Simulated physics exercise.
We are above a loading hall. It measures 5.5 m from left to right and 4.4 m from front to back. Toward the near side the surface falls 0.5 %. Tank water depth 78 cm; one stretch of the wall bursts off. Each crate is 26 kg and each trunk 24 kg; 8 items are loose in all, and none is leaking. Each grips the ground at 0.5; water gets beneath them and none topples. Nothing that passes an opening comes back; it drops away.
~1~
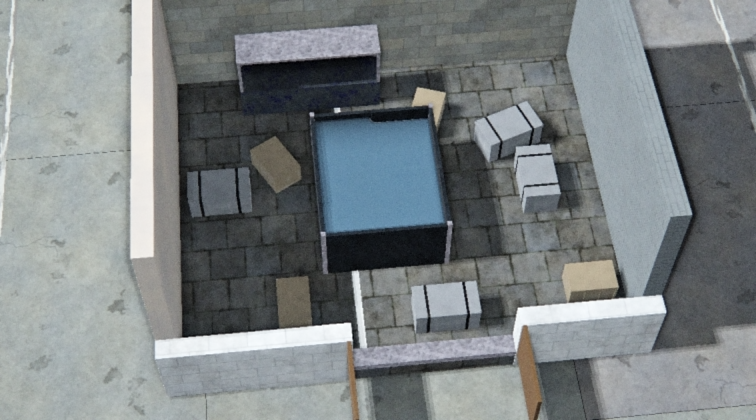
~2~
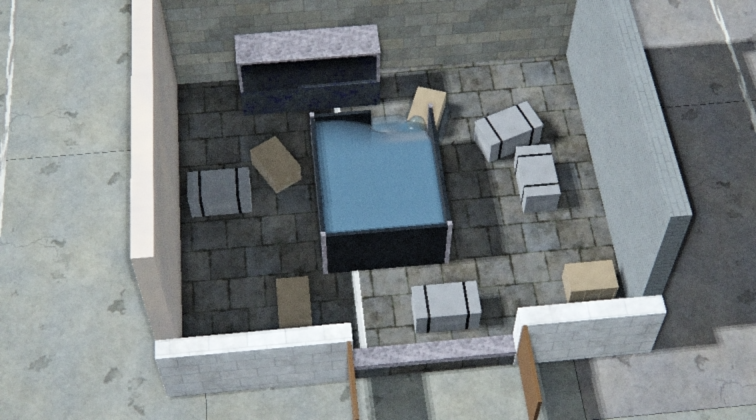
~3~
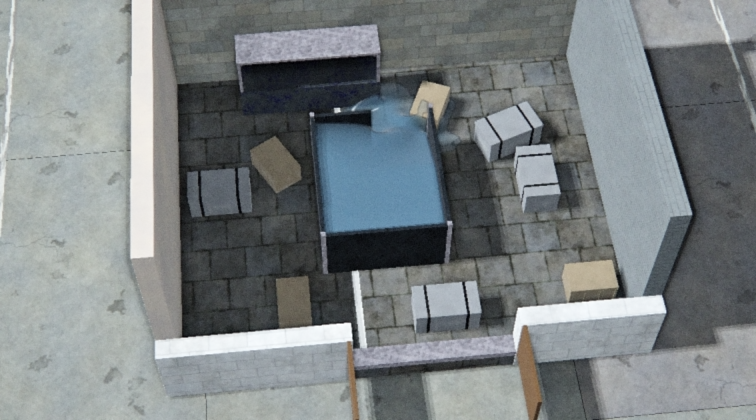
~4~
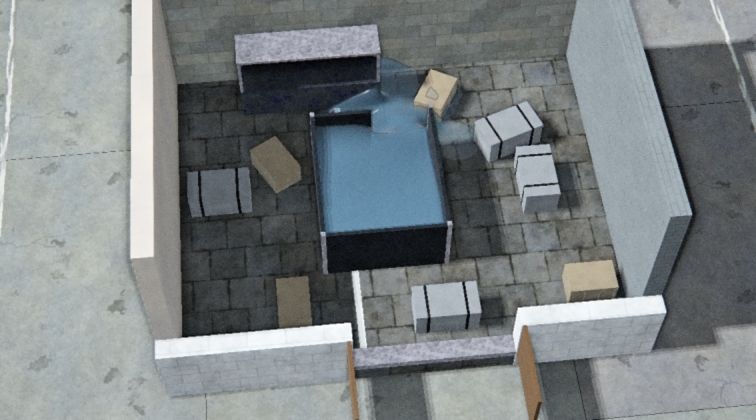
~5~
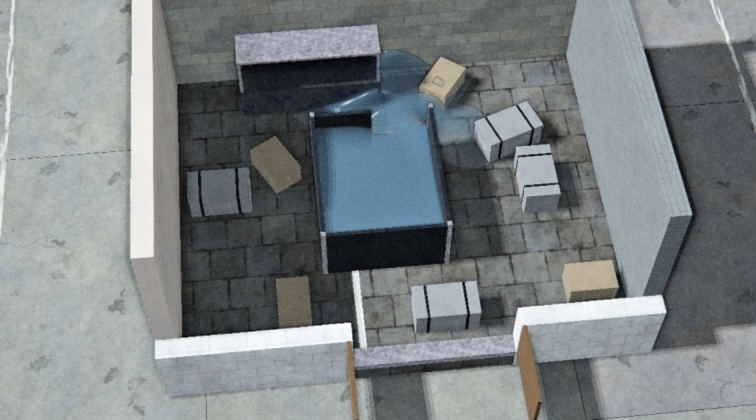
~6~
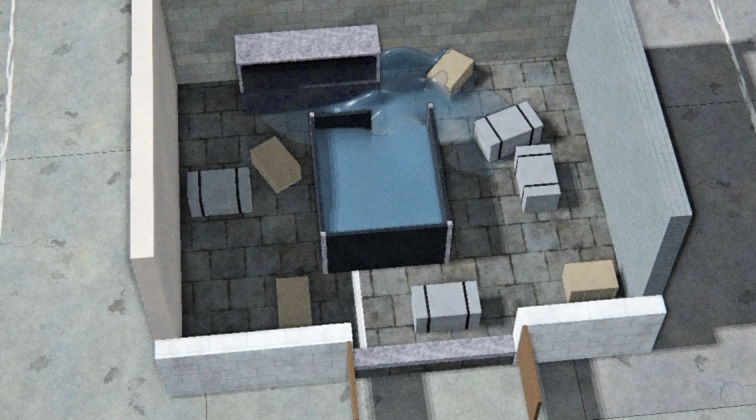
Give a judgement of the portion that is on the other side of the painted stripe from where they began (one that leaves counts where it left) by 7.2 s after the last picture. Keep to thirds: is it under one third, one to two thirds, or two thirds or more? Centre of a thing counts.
The share is under one third.
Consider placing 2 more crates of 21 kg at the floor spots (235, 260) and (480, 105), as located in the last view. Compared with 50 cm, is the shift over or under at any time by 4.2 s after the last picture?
Respectively lower and higher.
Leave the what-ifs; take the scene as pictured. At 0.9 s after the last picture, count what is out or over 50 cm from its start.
1.
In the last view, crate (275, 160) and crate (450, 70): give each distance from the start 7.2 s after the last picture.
The one named first has moved 0 cm, the other 300 cm.
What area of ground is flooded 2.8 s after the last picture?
Some 19 m2.
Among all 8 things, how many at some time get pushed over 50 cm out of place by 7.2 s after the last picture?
Answer: 7.
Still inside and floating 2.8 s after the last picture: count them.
It comes to 1.
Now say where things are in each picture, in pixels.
A crate at (427, 107) rests on the ground; a crate at (275, 158) rests on the ground; 2.7 m2 under water; 0 of 8 have shifted, in the first picture.
A crate at (427, 106) rests on the ground; a crate at (275, 158) rests on the ground; water covers 3.2 m2; 0 of 8 have shifted, in the second picture.
A crate at (430, 100) rests on the ground, 13 cm from its start; a crate at (275, 158) rests on the ground; water covers 3.8 m2; 1 of 8 have shifted, in the third picture.
A crate at (436, 89) rests on the ground, 33 cm from its start; a crate at (275, 158), on the bottom; 4.4 m2 under water; 1 of 8 have shifted, in the fourth picture.
A crate at (443, 77) rests on the ground, 58 cm from its start; a crate at (275, 158) rests on the ground; water covers 4.9 m2; 1 of 8 have shifted, in the fifth picture.
A crate at (450, 68), on the bottom, 77 cm from its start; a crate at (275, 158), on the bottom; 5.7 m2 under water; 1 of 8 have shifted, in the sixth picture.
Then, 0.9 s after the last picture 0 of 8 are over the mark; 1 afloat.
Then, 2.8 s after the last picture 0 of 8 are over the mark; 1 afloat.
Then, 4.8 s after the last picture 0 of 8 are over the mark; 1 afloat.
Then, 7.2 s after the last picture 1 of 8 are over the mark; 4 afloat.
